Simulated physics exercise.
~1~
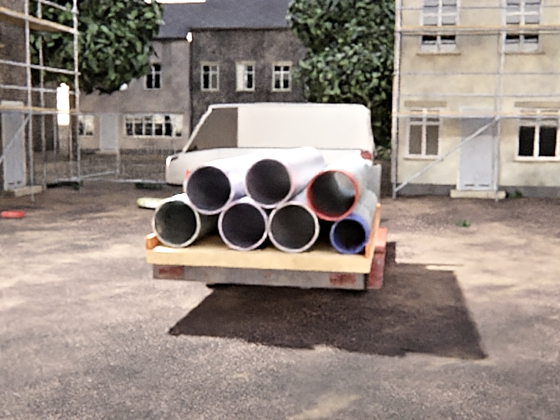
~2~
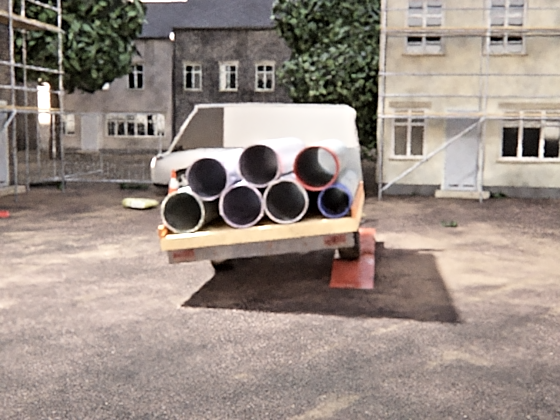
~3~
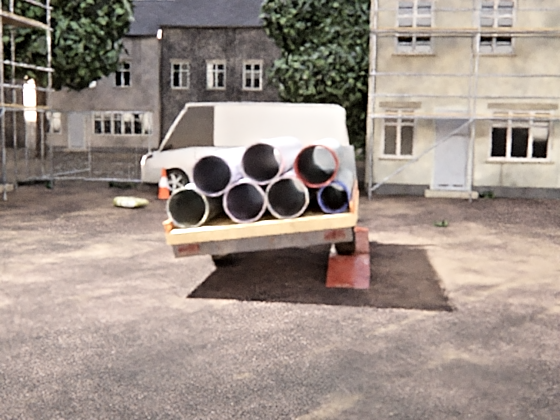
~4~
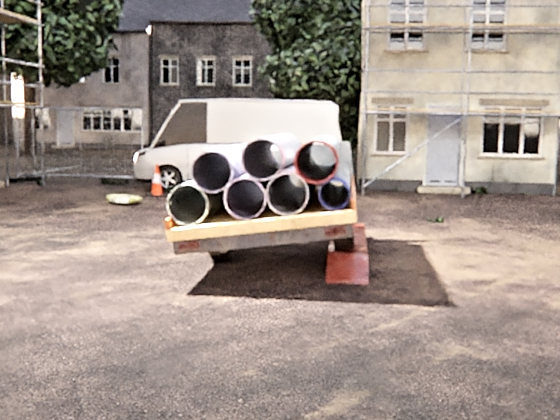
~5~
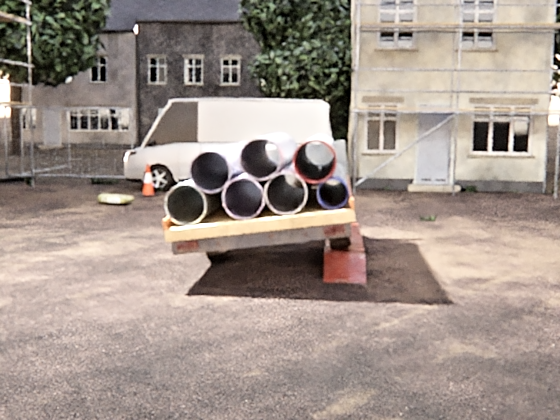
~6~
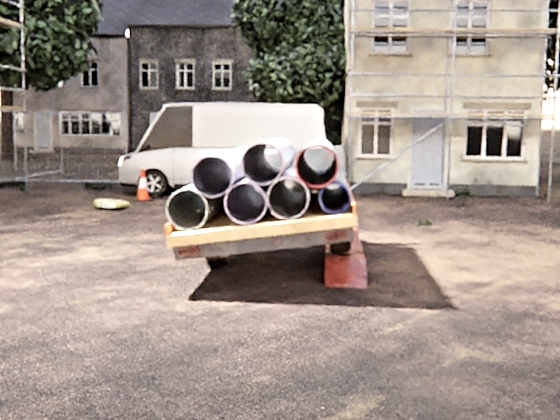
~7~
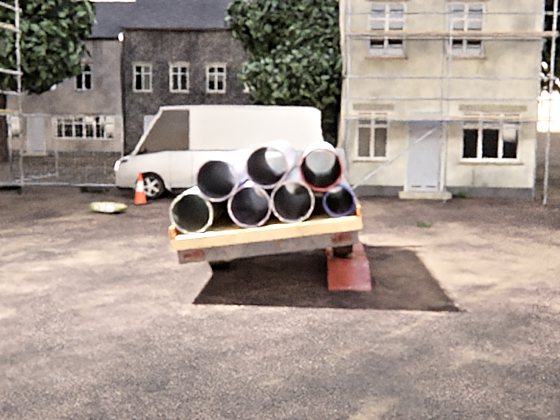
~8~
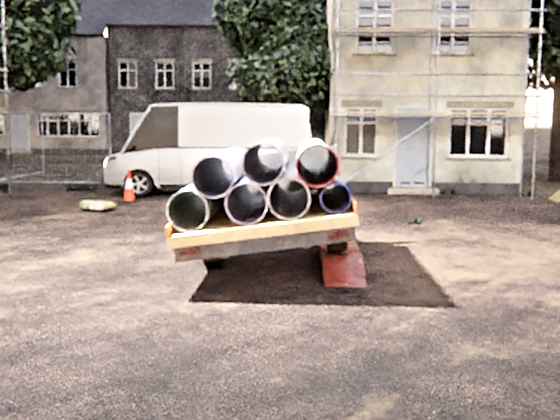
In the video, a low trailer stacked with hollow pipes, one red-rimmed and one blue among them, is seen from behind as its right side rises onto a raised block, and it stays tilted to the left with the pipes still aboard while the view drifts sideways.
